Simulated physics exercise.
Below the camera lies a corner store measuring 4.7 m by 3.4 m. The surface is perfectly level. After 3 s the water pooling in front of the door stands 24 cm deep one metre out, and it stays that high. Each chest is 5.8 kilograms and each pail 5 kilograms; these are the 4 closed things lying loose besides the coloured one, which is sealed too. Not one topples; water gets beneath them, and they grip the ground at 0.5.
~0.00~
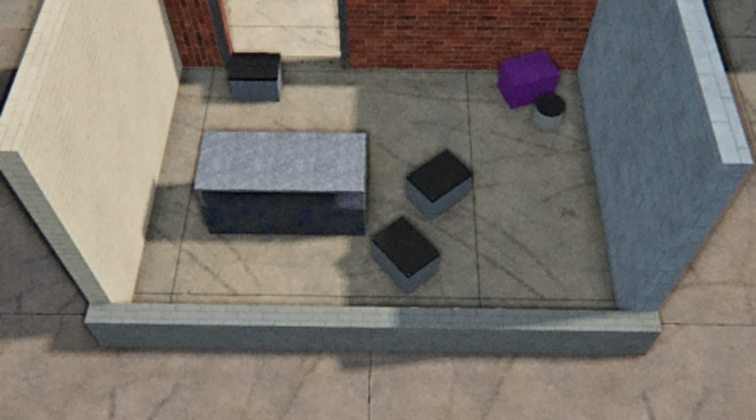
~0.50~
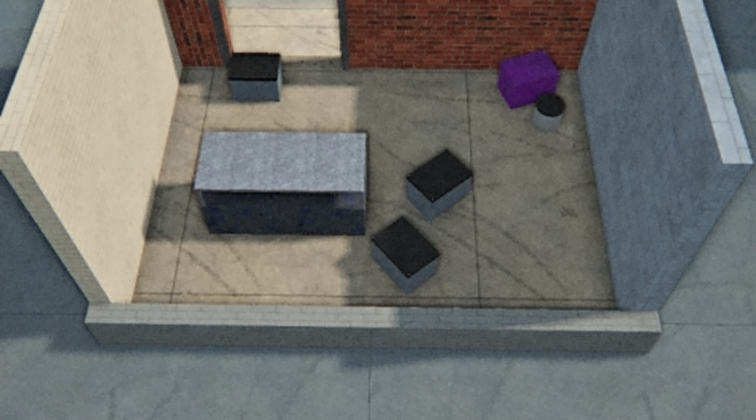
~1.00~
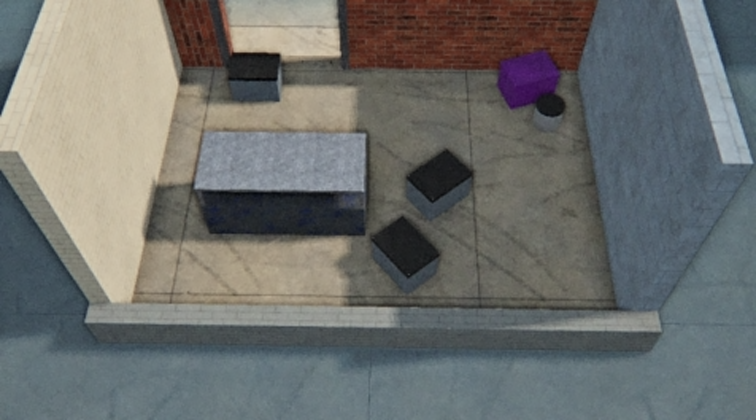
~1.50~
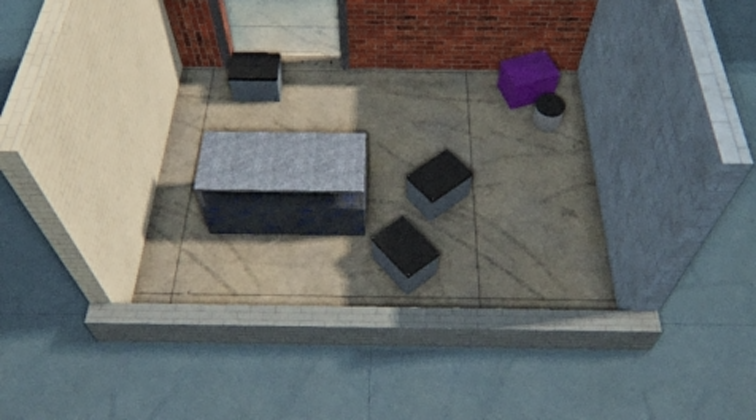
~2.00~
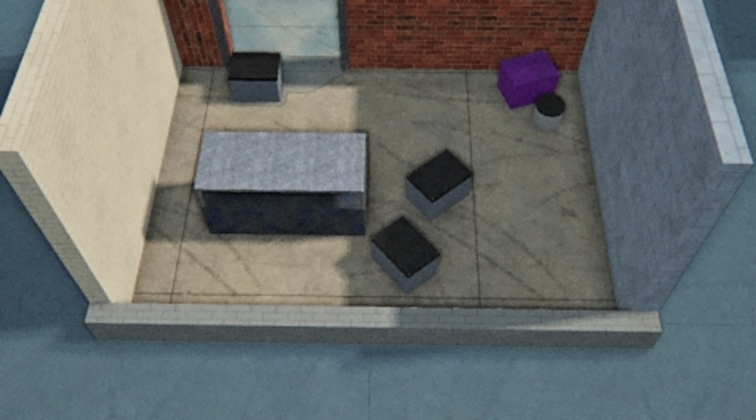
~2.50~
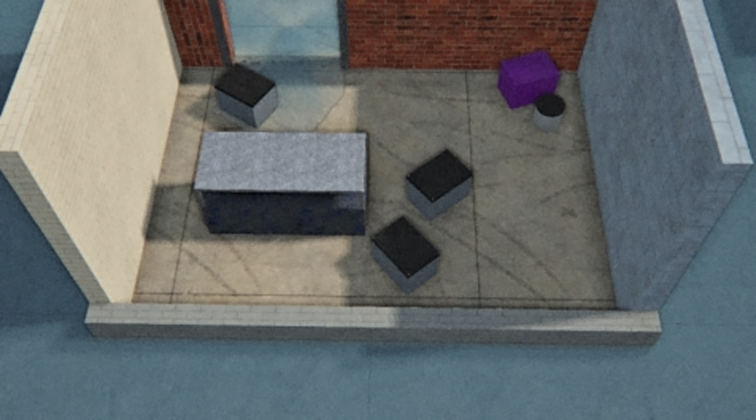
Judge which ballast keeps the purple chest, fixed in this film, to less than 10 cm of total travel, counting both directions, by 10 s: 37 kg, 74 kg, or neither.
Winning option: The lighter.
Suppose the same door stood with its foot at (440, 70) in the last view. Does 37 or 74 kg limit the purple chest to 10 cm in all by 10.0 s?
Under that setup, the light option succeeds.
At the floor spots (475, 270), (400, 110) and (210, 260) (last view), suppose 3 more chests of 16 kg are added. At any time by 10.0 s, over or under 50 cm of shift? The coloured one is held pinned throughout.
Taking them in order, the first is beyond the line, the second inside the line and the third beyond the line.
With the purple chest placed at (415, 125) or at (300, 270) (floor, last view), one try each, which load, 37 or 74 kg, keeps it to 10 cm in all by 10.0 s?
Note, in order: Both OK; both OK.
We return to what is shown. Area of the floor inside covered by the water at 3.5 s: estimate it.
About 4.0 m2.
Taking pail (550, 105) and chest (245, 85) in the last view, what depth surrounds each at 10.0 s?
I'd estimate 15 cm for the first and 12 cm for the second.
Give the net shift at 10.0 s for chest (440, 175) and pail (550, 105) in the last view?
They sit 80 cm and 60 cm away, in the order given.
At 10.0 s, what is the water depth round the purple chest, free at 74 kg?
13 cm, roughly.
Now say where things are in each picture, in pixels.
The purple chest at (530, 68) rests on the ground; water covers 0.0 m2; 0 of 5 have shifted, in the first picture.
The purple chest at (530, 68), on the bottom; 0.0 m2 under water; 0 of 5 have shifted, in the second picture.
The purple chest at (530, 68), on the bottom; water covers 0.0 m2; 0 of 5 have shifted, in the third picture.
The purple chest at (530, 68), on the bottom; 0.0 m2 under water; 0 of 5 have shifted, in the fourth picture.
The purple chest at (530, 68) rests on the ground; 0.3 m2 under water; 0 of 5 have shifted, in the fifth picture.
The purple chest at (530, 68), on the bottom; water covers 1.1 m2; 1 of 5 have shifted, in the sixth picture.
After 3.5 s the purple chest would be 0 cm from its start with 37 kg and 0 cm from its start with 74 kg; 0 cm of water round it then.
After 4.5 s the purple chest would be 0 cm from its start with 37 kg and 0 cm from its start with 74 kg; 0 cm of water round it then.
After 7.0 s the purple chest would be 0 cm from its start with 37 kg and 0 cm from its start with 74 kg; 6 cm of water round it then.
After 10.0 s the purple chest would be 1 cm from its start with 37 kg and 0 cm from its start with 74 kg; 13 cm of water round it then.
